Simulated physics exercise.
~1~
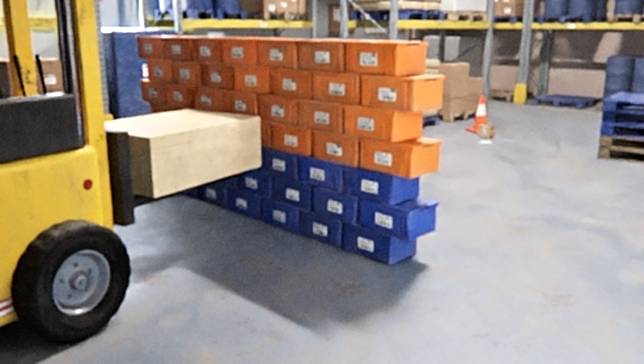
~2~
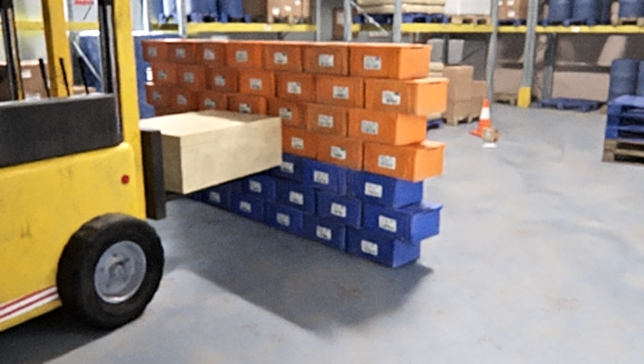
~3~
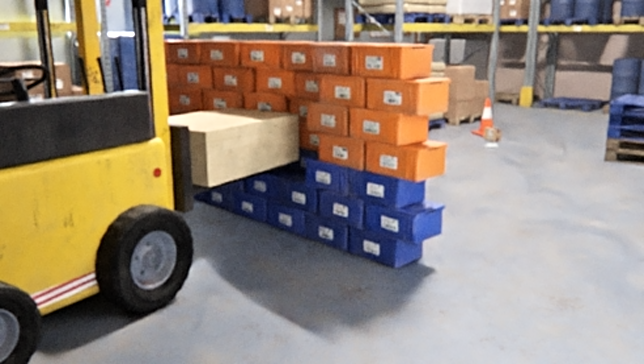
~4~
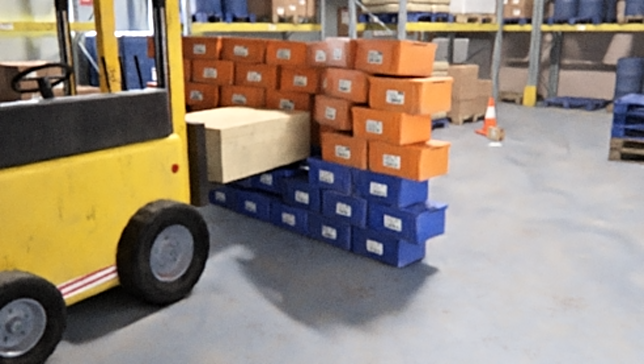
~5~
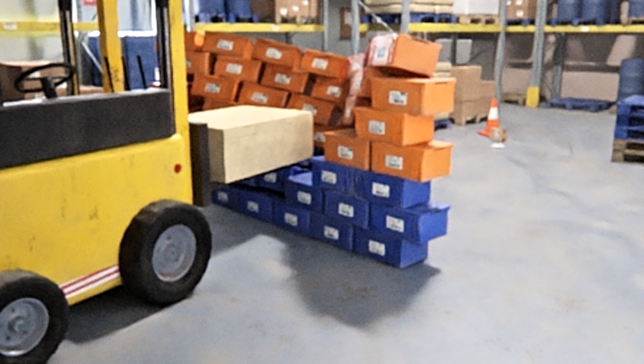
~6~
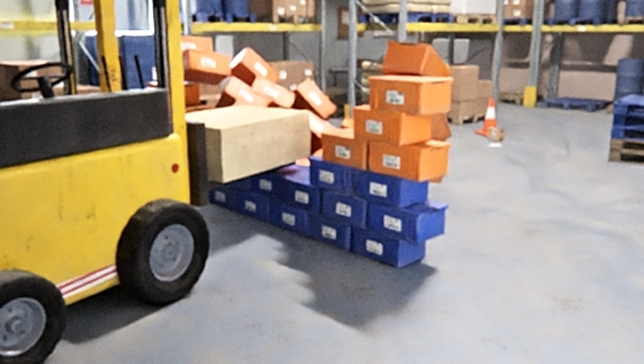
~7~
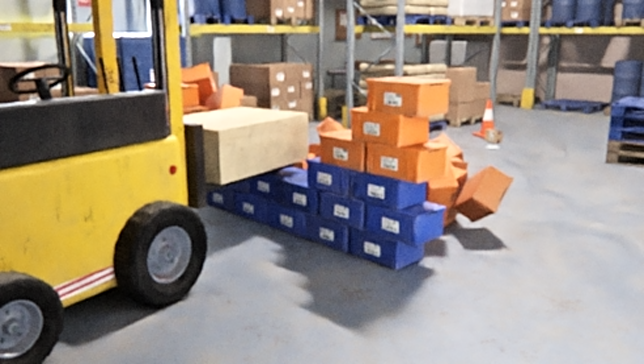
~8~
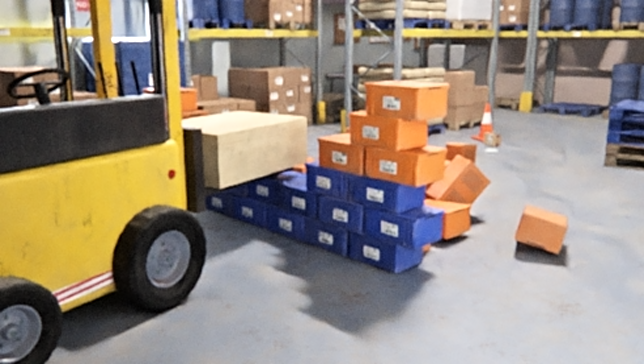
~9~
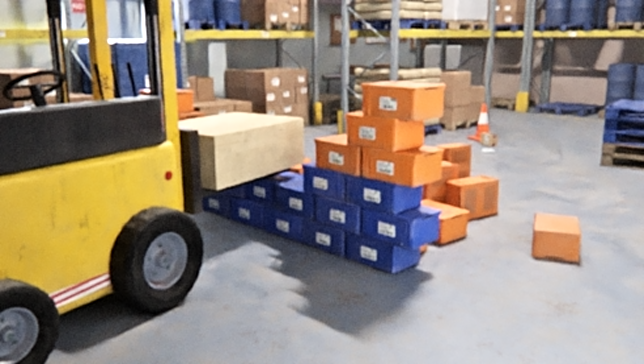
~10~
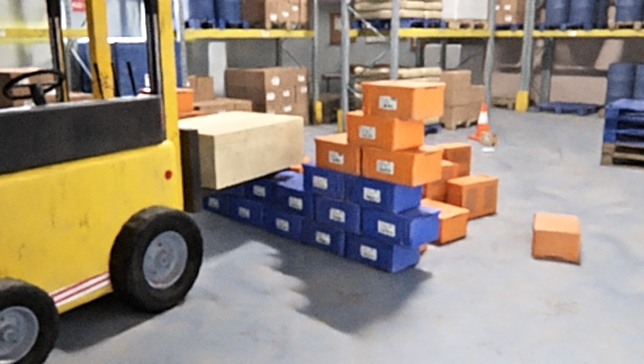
A yellow forklift pushes a case into stacked totes, toppling most of the orange ones.
